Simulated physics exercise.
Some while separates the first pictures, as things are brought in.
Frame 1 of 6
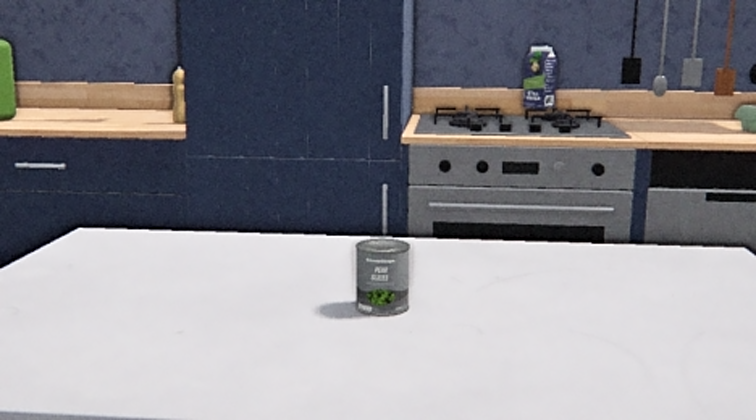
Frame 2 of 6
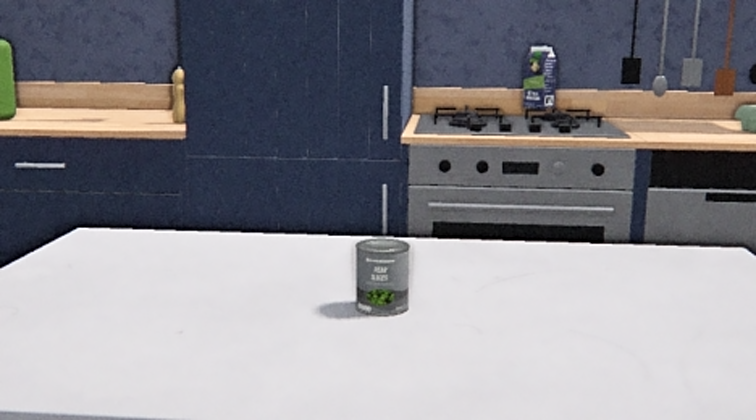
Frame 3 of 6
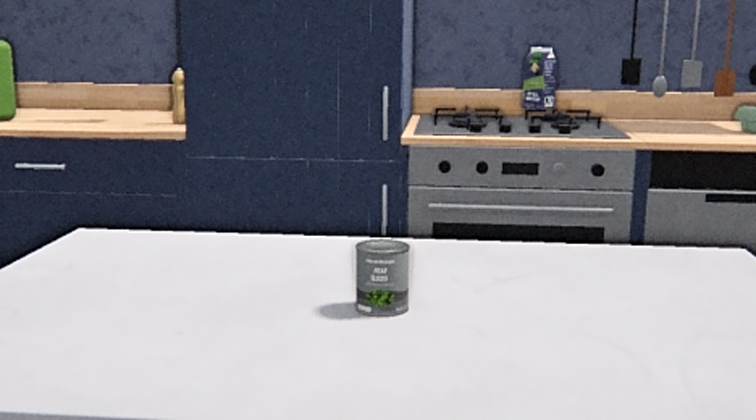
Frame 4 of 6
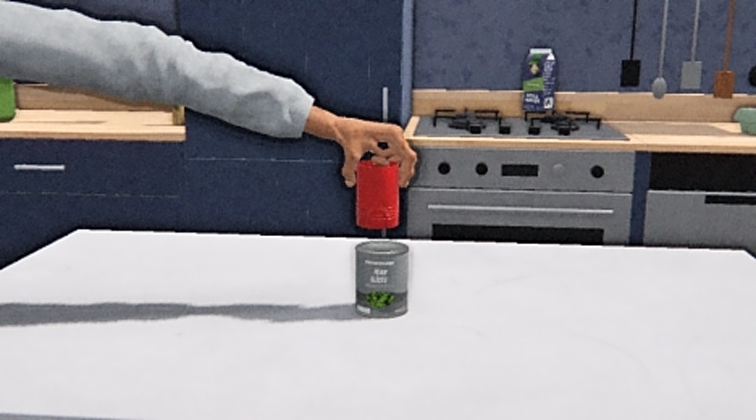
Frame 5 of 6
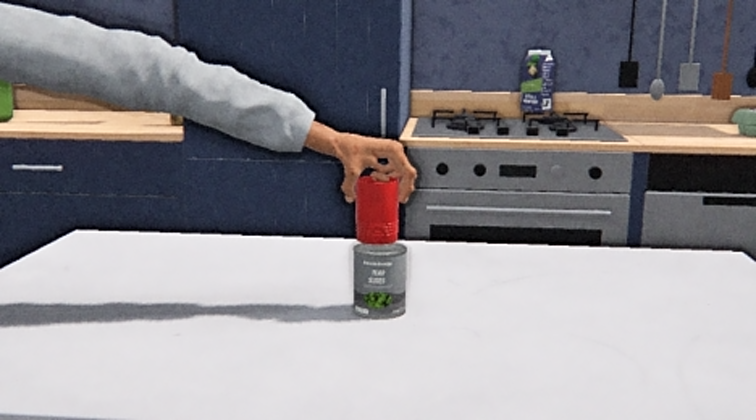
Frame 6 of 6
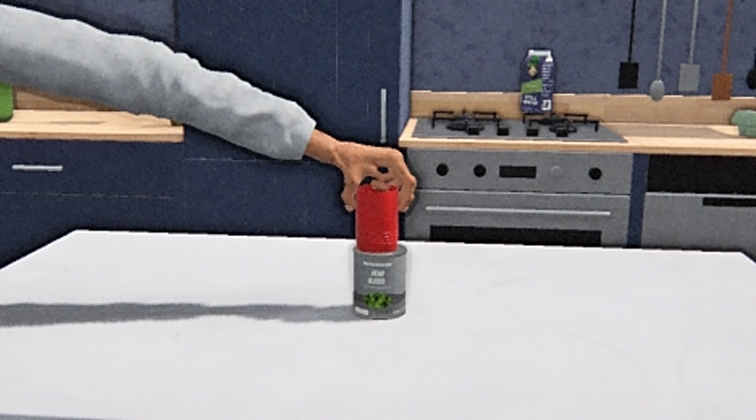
On a white kitchen table, a hand lowers a red cup onto a grey tin.
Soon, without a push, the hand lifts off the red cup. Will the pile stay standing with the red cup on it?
My guess is a success.
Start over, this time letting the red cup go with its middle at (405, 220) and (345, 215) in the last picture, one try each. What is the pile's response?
Result 1: Pile stable; result 2: Pile falls.
Then, 1.00 s after the last picture, nothing has stirred.
Then, 2.10 s after the last picture, red cup resting near (377, 219).
At rest, both in place. Seen from the same camera at the end, red cup near (377, 219). The pile stays up.
